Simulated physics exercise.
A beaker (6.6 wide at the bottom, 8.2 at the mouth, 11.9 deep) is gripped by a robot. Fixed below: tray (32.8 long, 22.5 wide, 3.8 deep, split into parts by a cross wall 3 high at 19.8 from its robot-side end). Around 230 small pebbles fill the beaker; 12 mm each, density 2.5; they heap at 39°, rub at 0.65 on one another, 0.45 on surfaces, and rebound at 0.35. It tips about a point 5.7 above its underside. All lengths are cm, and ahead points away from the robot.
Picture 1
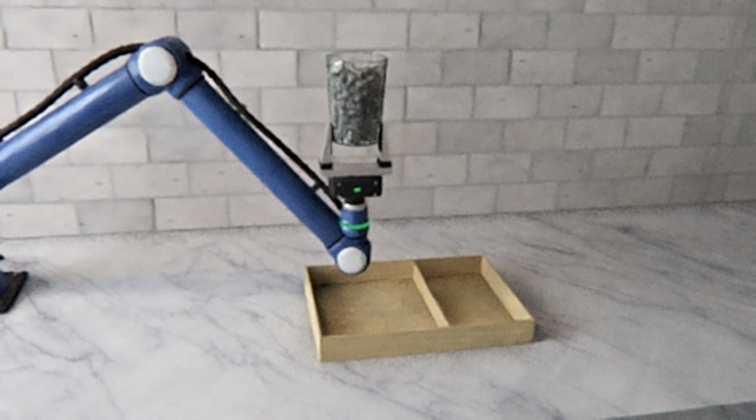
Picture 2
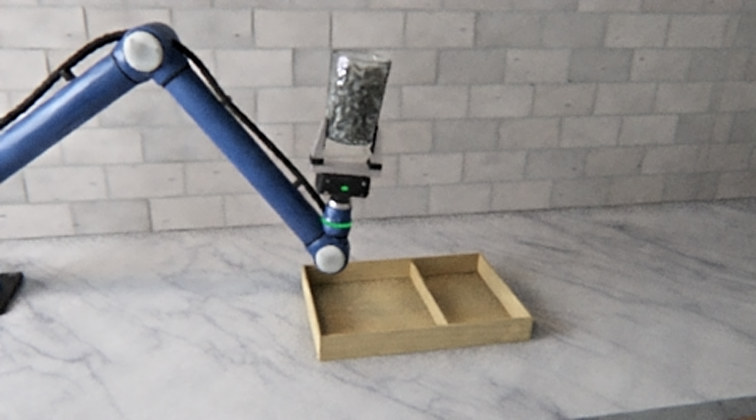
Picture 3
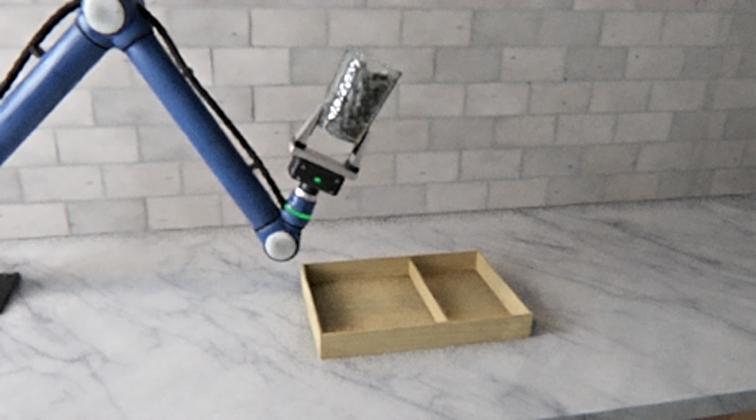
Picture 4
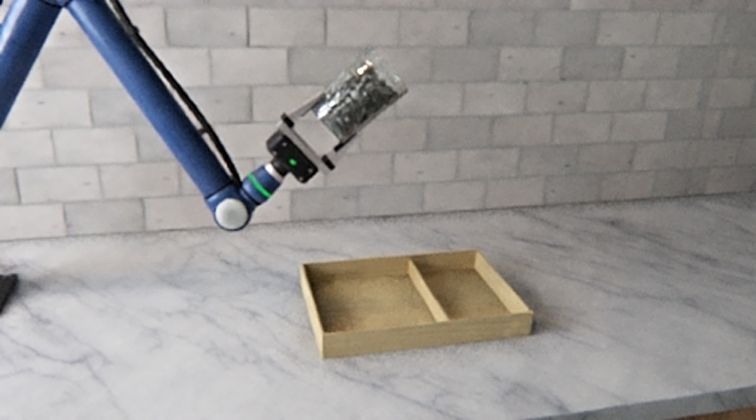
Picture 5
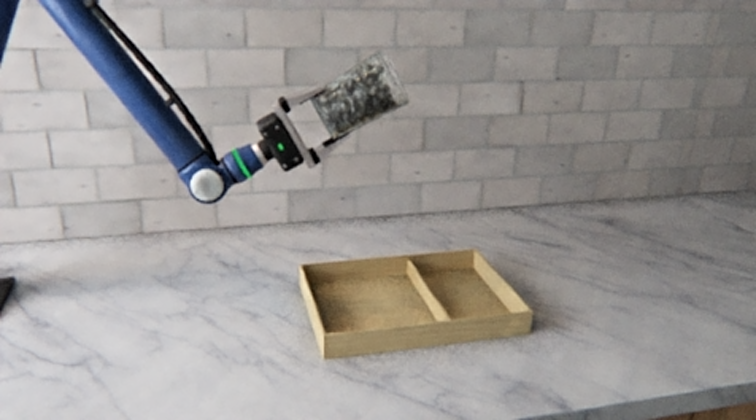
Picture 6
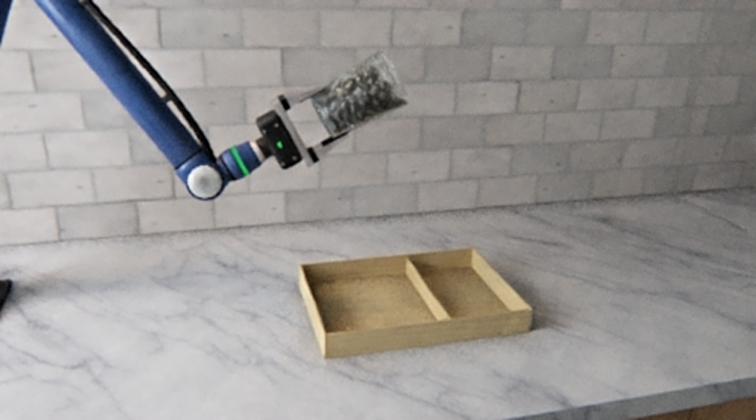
A blue robot arm reaching in from the left grips a clear beaker of small dark grey pebbles upright, then tilts it steadily to the right as its lower joint swings left and upward, the motion slowing to almost nothing. Below sits a shallow pale wooden tray, split in two by a cross wall. A still camera looks slightly down on a white marble counter before grey brick-patterned tiles.
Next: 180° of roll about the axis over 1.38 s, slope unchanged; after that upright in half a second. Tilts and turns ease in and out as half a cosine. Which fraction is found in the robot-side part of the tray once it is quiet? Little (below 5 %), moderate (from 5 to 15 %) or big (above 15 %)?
In the robot-side part of the tray the share is little, below 5 %.
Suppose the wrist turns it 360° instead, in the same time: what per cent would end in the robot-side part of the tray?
It would be near 0 per cent.
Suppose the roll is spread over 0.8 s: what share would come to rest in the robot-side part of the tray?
In that case some 0 per cent.
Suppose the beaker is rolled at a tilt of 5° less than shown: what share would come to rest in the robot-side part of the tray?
It would be near 0 per cent.
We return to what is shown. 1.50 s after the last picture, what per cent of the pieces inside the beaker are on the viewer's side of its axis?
About 45 per cent.
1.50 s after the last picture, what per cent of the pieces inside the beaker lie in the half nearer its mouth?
Roughly 45 per cent.
Then, 0.75 s on, tipped 63°, highest piece 40 above the table; 228 in the beaker.
Then, 1.50 s on, tipped 54°, highest piece 41 above the table; 226 in the beaker, 2 in the robot-side part.
Then, 2.08 s on, upright, highest piece 42 above the table; 226 in the beaker, 2 in the robot-side part.
Then, 2.78 s on, upright, highest piece 42 above the table; 226 in the beaker, 2 in the robot-side part.
In the end, 226 in the beaker, 2 in the robot-side part. That is 1 % in the robot-side part of the tray.
